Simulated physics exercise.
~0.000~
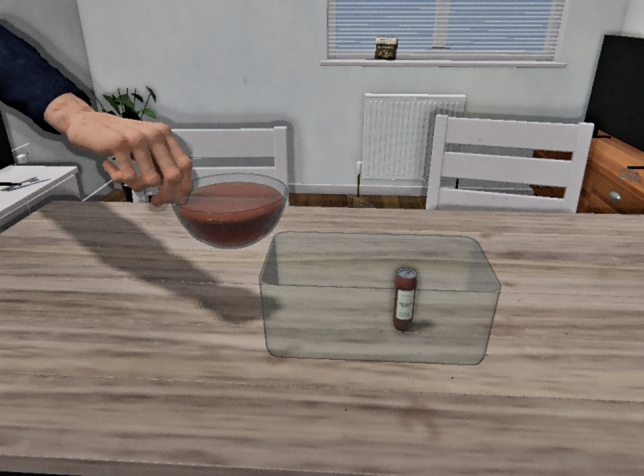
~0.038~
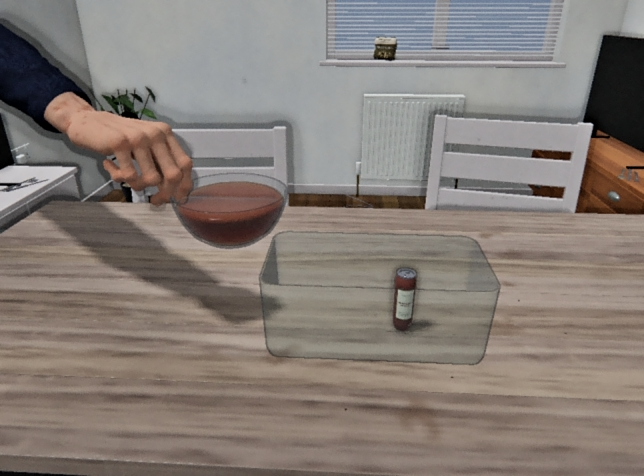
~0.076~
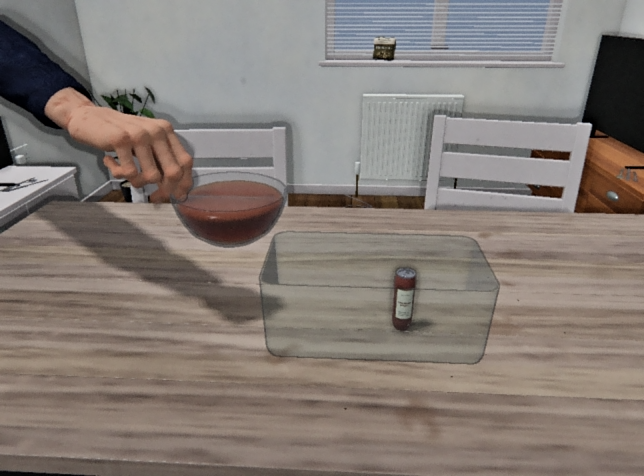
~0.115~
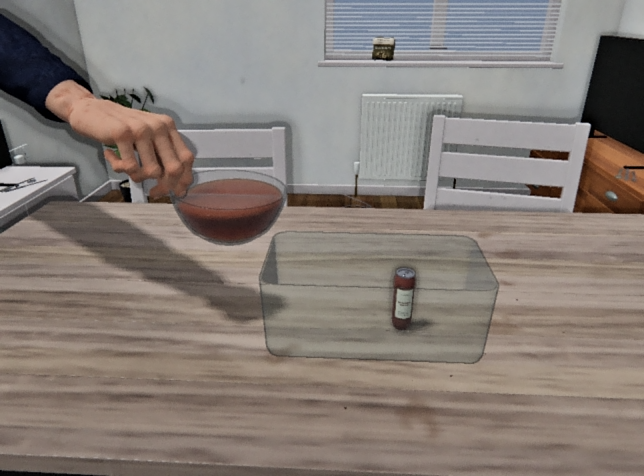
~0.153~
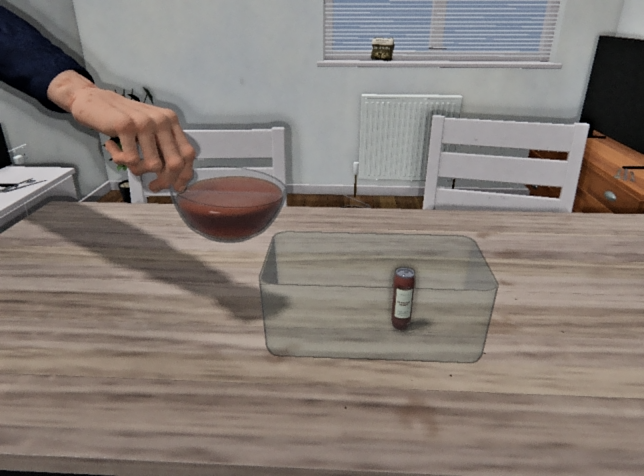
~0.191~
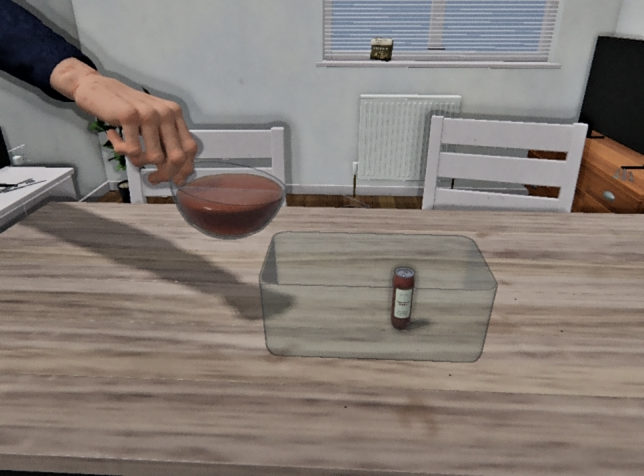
A hand in a dark blue sleeve reaches in from the left, holding a clear glass bowl of reddish-brown liquid above a pale wooden table, seen from slightly above in a light-walled room. Right of the bowl stands a clear rectangular basin with a small dark red, pale-labelled container inside, before white chairs, a radiator and a blinded window. The hand slowly tilts the bowl slightly rightward while the view barely shifts.
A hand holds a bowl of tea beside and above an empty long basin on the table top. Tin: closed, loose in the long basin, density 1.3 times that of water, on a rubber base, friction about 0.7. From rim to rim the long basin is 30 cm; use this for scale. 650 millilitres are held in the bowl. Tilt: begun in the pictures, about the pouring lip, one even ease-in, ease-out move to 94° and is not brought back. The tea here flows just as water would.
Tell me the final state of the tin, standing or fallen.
It does not keel over.
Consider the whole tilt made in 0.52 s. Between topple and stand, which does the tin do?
In that case the tin overturns.
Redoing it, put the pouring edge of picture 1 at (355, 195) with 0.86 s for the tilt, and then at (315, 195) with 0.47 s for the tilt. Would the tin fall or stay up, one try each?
Run one: It does not tip. Run two: It tumbles.
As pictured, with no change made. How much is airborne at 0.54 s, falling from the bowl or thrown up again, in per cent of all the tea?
Some 40 % is the figure.
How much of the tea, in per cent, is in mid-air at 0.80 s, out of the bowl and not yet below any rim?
In-air share: About 14 %.
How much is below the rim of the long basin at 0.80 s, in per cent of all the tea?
84 per cent or thereabouts.
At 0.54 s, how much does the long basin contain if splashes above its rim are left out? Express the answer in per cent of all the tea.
Estimate - around 12 in a hundred parts.
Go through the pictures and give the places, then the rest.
In the first picture, it leans 0°; its right rim is at (287, 194); the tea meets the walls at (179, 196) and (285, 198); the long basin's rim runs from (268, 256) to (488, 263); the tin's top is at (407, 276).
In the second picture, it leans 0°; its right rim is at (287, 194); the tea meets the walls at (179, 196) and (285, 198).
In the third picture, it leans 2°; its right rim is at (286, 194); the tea meets the walls at (180, 195) and (284, 197).
In the fourth picture, it leans 4°; its right rim is at (286, 194); the tea meets the walls at (180, 193) and (284, 195).
In the fifth picture, it leans 7°; its right rim is at (286, 194); the tea meets the walls at (179, 190) and (284, 193).
In the sixth picture, it leans 11°; its right rim is at (285, 195); the tea meets the walls at (179, 186) and (285, 191).
Then, 0.54 s in, the tilt is 66° and 49 per cent is still to pour; the tin stands where it began.
Then, 0.80 s in, the tilt is 93° and 2 per cent is still to pour; the tin stands where it began.
Then, 1.07 s in, the tilt is 94° and 0 per cent is still to pour; the tin stands where it began.
Then, 1.36 s in, the tilt is 94° and 0 per cent is still to pour; the tin stands where it began.
Finally, the tin stands where it began.
